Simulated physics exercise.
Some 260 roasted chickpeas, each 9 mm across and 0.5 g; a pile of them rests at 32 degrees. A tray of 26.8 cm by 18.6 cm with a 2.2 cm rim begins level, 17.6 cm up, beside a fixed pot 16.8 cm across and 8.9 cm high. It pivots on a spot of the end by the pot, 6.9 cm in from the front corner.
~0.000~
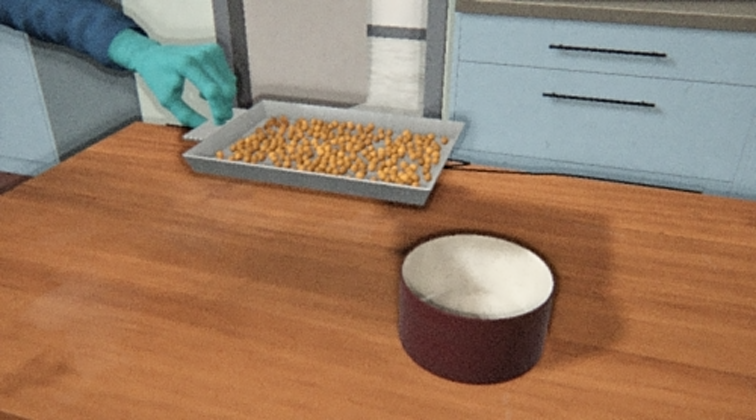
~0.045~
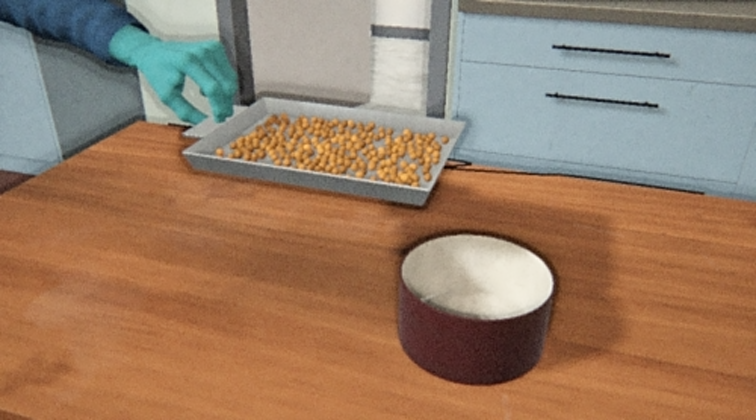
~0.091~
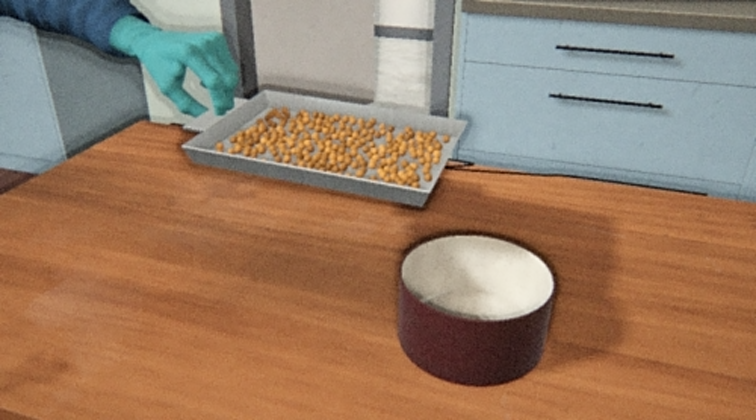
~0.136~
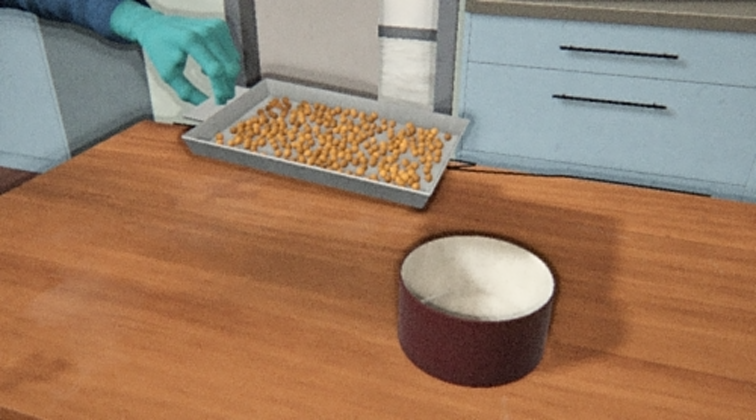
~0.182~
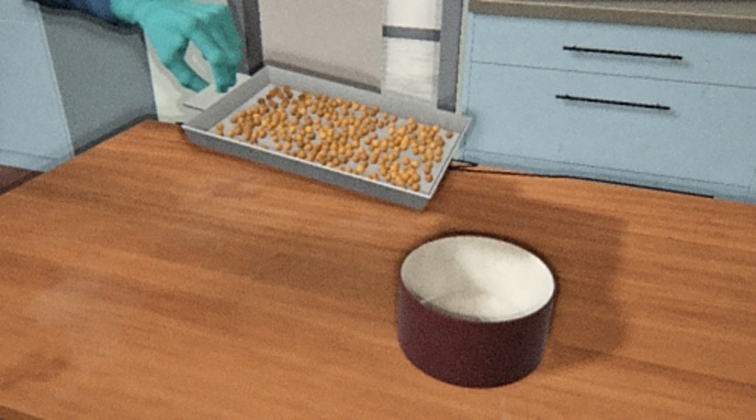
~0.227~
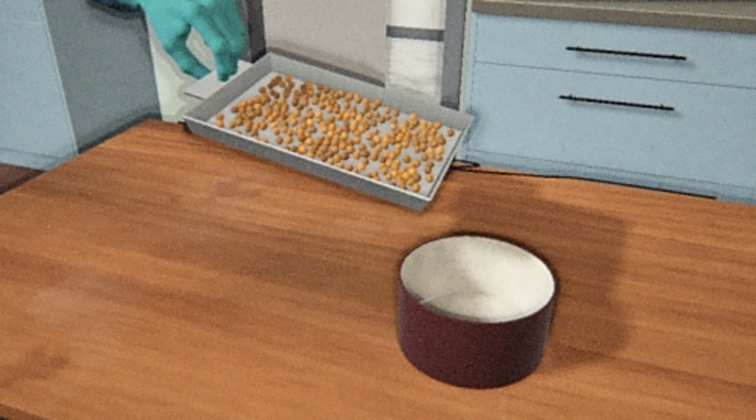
A gray tray of roasted chickpeas tilted gently toward the right as a teal-gloved hand raised its left end, while a dark red pot with a pale inside sat still on the wooden table.
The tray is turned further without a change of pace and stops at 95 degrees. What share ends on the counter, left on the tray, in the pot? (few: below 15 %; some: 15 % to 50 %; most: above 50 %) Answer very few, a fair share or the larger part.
On the counter: Very few; left on the tray: Very few; in the pot: The larger part.
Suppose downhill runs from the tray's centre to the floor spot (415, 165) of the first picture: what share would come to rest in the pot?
Some 65 per cent.
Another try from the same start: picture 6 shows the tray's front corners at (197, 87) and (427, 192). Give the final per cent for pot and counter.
Pot 85, counter 15.
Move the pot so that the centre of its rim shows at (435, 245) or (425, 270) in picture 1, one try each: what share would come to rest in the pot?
About 75 and 95 per cent.
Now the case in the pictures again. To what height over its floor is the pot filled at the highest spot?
Roughly 2.5 cm.
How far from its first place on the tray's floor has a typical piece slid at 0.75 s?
About 6 cm.
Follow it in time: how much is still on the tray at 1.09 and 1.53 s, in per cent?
In turn: 90, 0.
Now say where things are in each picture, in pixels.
The first picture shows tray tilt 0 degrees, front corners at (193, 153) and (423, 185); middle of the pieces at (336, 152); pot at (476, 272).
The second picture shows tray tilt 1 degrees, front corners at (192, 151) and (423, 186); middle of the pieces at (336, 151).
The third picture shows tray tilt 3 degrees, front corners at (192, 145) and (423, 187); middle of the pieces at (336, 148).
The fourth picture shows tray tilt 6 degrees, front corners at (192, 135) and (424, 189), lowest corner right front; middle of the pieces at (337, 143).
The fifth picture shows tray tilt 9 degrees, front corners at (192, 125) and (424, 191), lowest corner right front; middle of the pieces at (338, 137).
The sixth picture shows tray tilt 13 degrees, front corners at (193, 115) and (425, 193), lowest corner right front; middle of the pieces at (339, 132); pot at (476, 274). The tray's pace is about 75 degrees a second.
Then, at 0.75 s, tilt 52 degrees; the tray holds 100 %, the pot 0 %.
After 1.09 s, tilt 77 degrees; the tray holds 90 %, the pot 5 %.
After 1.53 s, tilt 95 degrees; the tray holds 0 %, the pot 95 %.
By 2.2 s all is still; counter 0 %, tray 0 %, pot 100 %.
